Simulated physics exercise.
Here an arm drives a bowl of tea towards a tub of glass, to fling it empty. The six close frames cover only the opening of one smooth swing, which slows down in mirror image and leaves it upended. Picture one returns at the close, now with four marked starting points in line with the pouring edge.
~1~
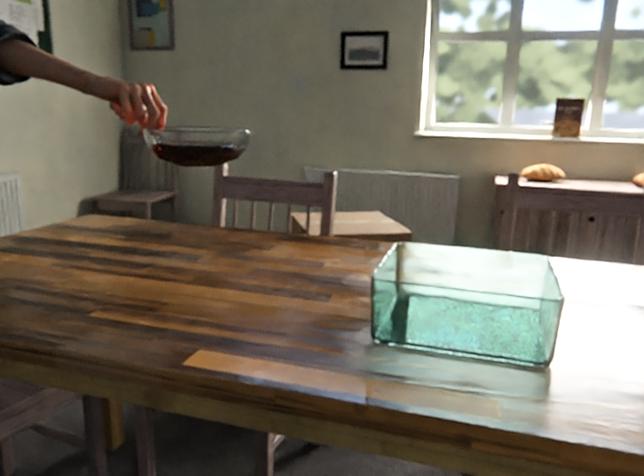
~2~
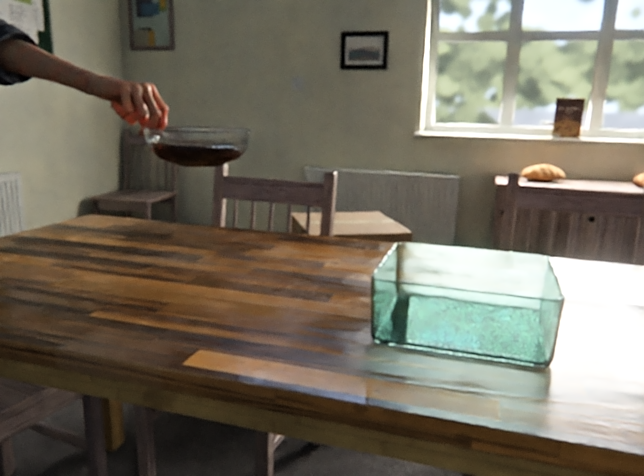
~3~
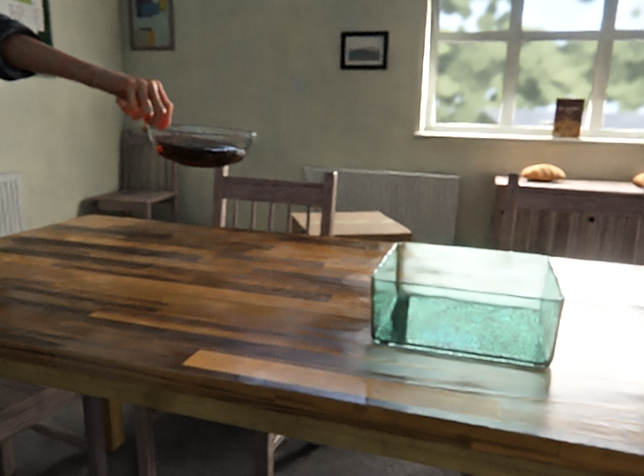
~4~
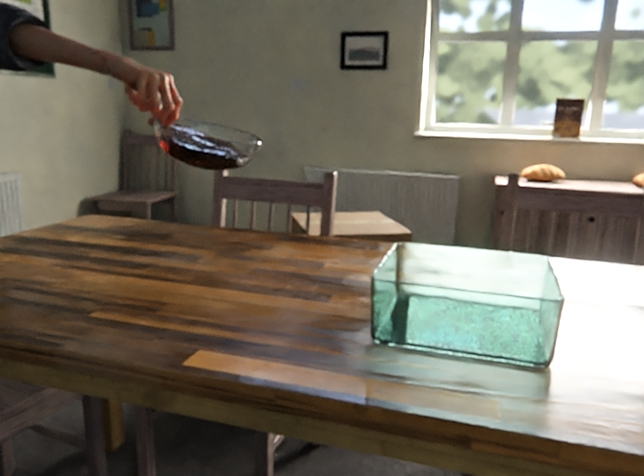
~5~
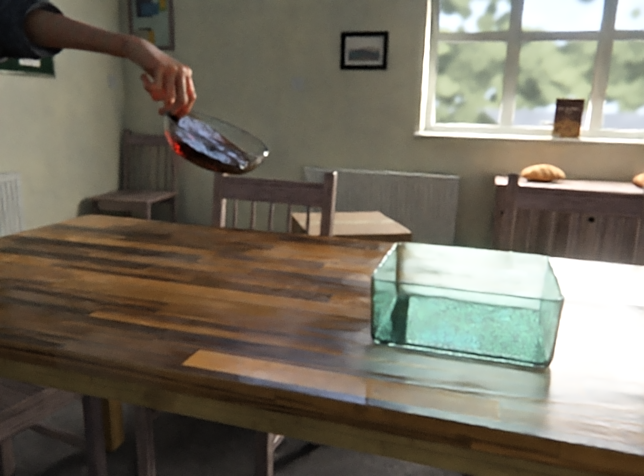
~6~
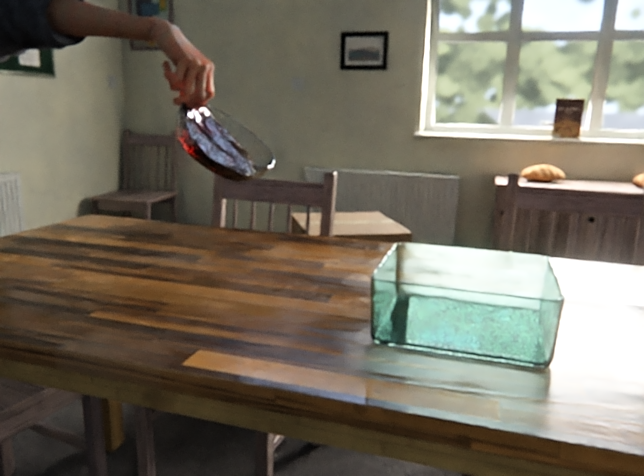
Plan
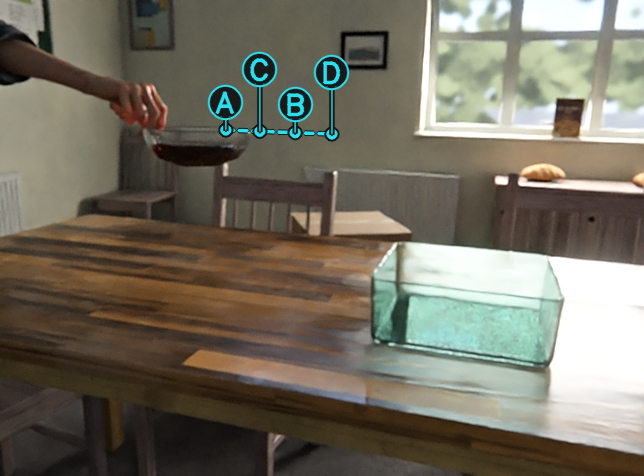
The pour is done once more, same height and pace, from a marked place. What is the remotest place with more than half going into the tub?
B will do.
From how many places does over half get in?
Two.
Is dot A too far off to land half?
Yes, that goes wrong.
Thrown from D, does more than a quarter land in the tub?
Yes, clearly.
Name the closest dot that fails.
C.
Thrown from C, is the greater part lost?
Yes, that goes wrong.
On the marked copy, A at (225, 130); B at (295, 132); C at (259, 131); D at (331, 134).
With A, about 1 % lands in the tub, 98 % falls short.
With B, about 77 % lands in the tub, 7 % falls short and 16 % goes beside or beyond.
With C, about 18 % lands in the tub, 76 % falls short and 5 % goes beside or beyond.
With D, about 79 % lands in the tub, 6 % falls short and 15 % goes beside or beyond.
